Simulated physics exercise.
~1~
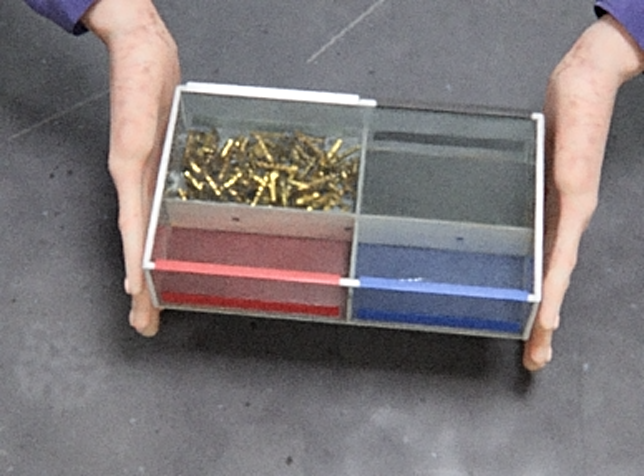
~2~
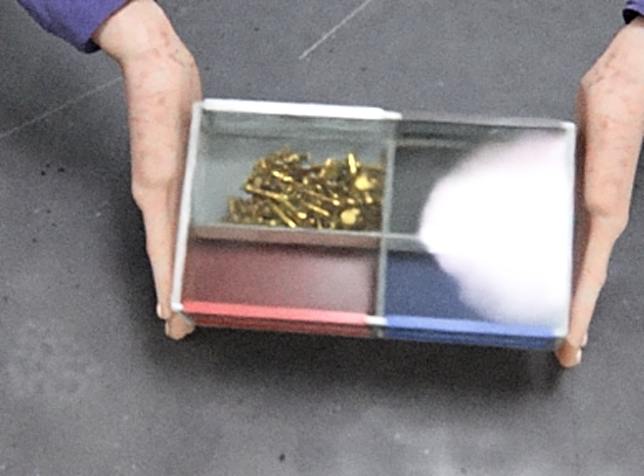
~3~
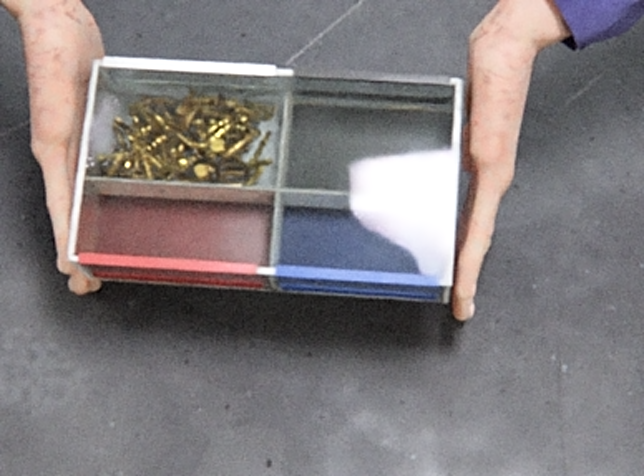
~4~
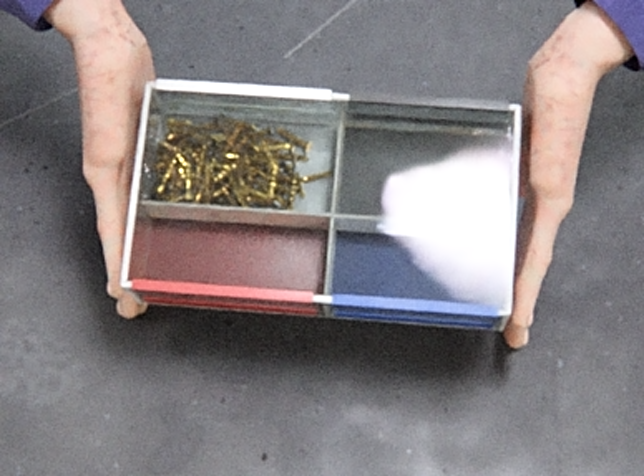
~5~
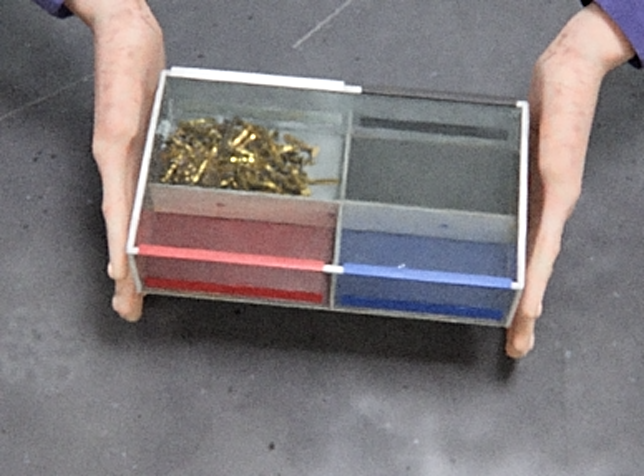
Above a dark grey floor, two hands held a clear-lidded box of brass-coloured screws, tilted it and moved it left and right as glare showed on the lid, then brought it back level with the screws still in the white top-left section.
